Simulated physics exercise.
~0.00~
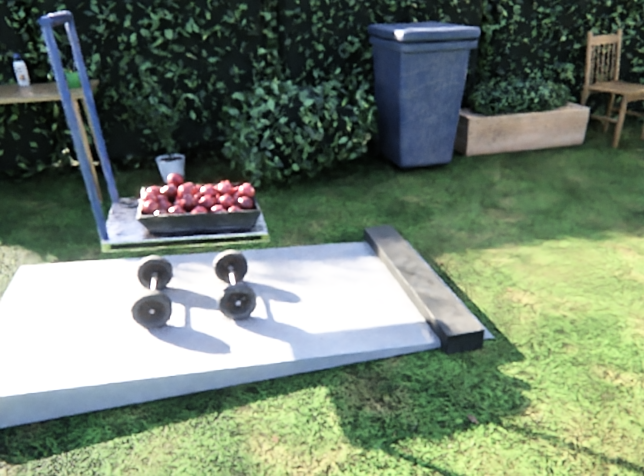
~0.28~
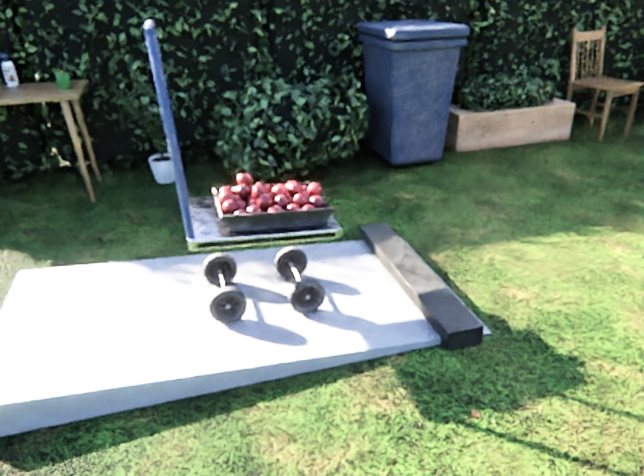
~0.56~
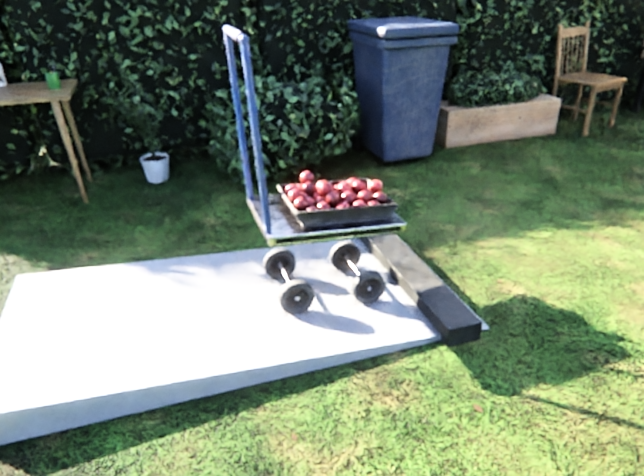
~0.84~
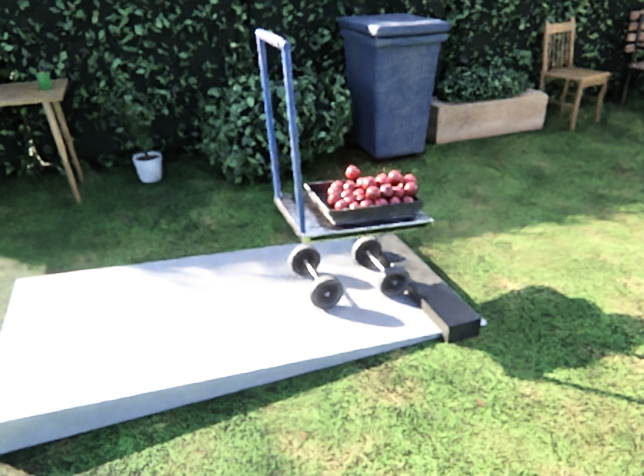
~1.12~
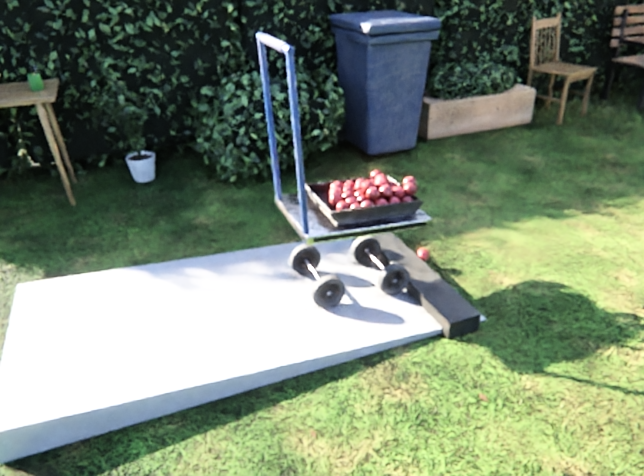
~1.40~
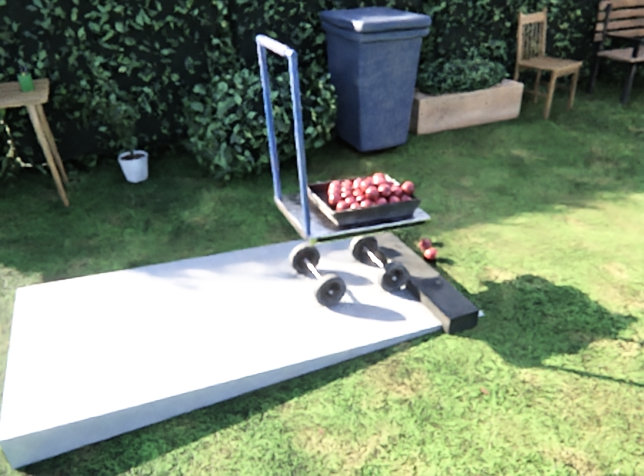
In this clip, a blue-handled trolley carrying a black basket heaped with red apples rolls rightward along a pale ramp on a lawn and stops at the dark kerb, where a few apples spill onto the grass beyond while most stay in the basket.
